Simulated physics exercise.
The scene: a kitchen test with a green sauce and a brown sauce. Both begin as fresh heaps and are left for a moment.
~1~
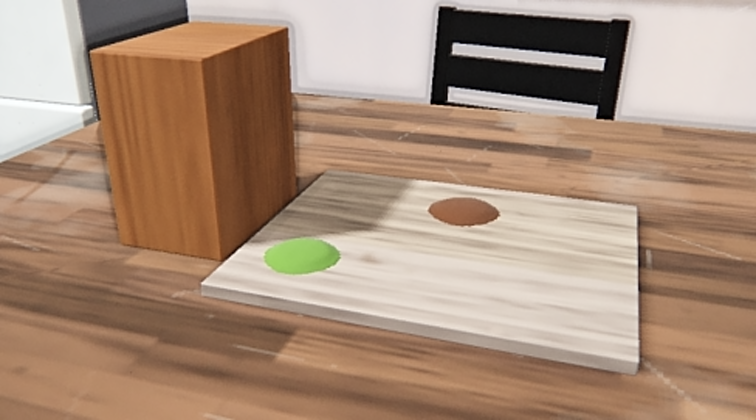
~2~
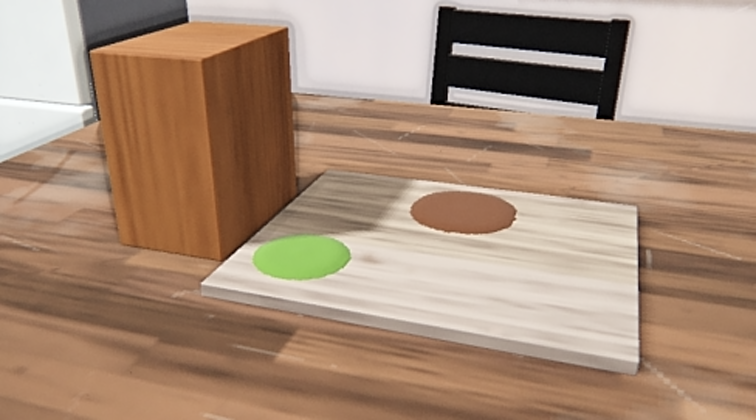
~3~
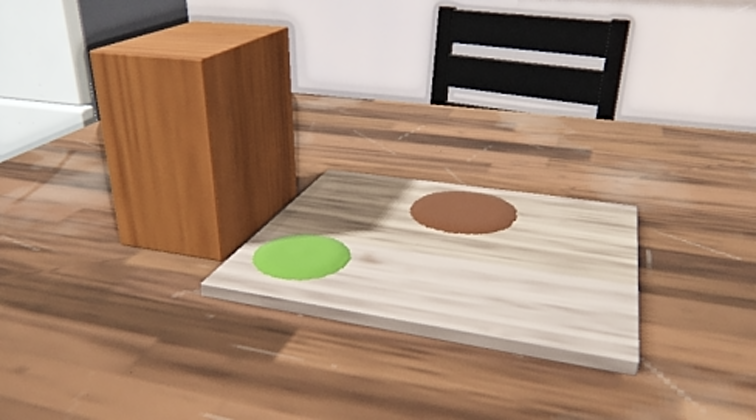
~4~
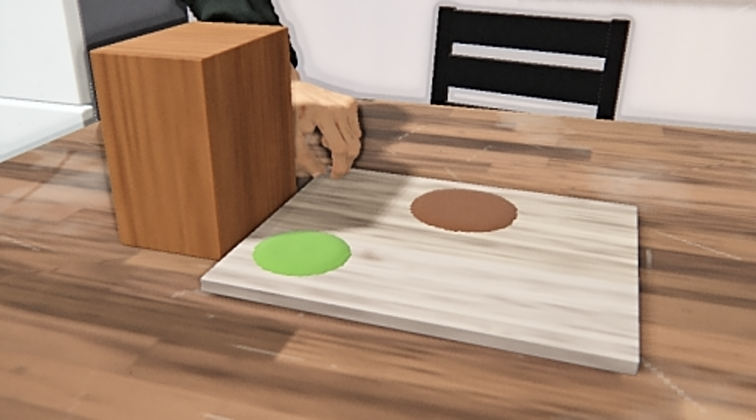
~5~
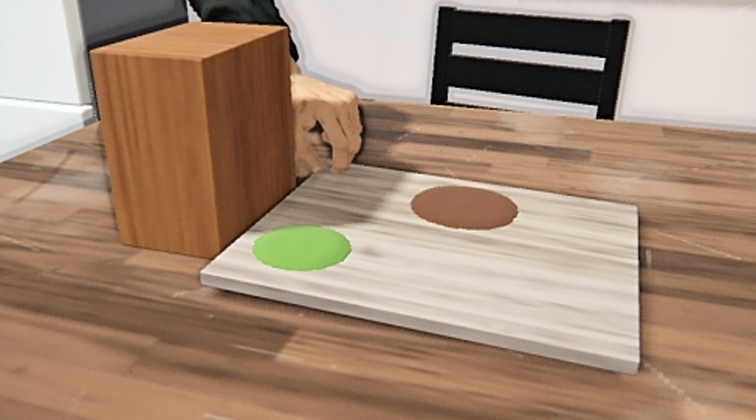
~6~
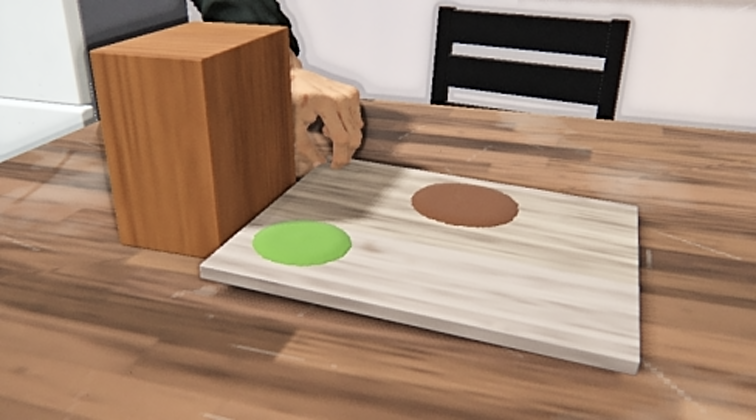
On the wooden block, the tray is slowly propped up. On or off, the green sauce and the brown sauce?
As I see it, the green sauce is going to hang on the whole time; the brown sauce is going to fall off at the bottom.
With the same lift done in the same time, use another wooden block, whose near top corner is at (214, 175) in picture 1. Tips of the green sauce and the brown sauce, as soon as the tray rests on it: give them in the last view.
The first near (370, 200), the second near (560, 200).
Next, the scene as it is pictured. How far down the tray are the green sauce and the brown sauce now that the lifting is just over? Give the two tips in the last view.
Around (466, 159) for the first and around (628, 220) for the second.
A moment on, slope about 36°; the green sauce has crept down a long way; the brown sauce has crept down a long way.
Further on, the green sauce has crept down a long way; the brown sauce is dripping off the low end.
When it is over, slope about 36°; the green sauce has crept down a long way; the brown sauce is dripping off the low end.
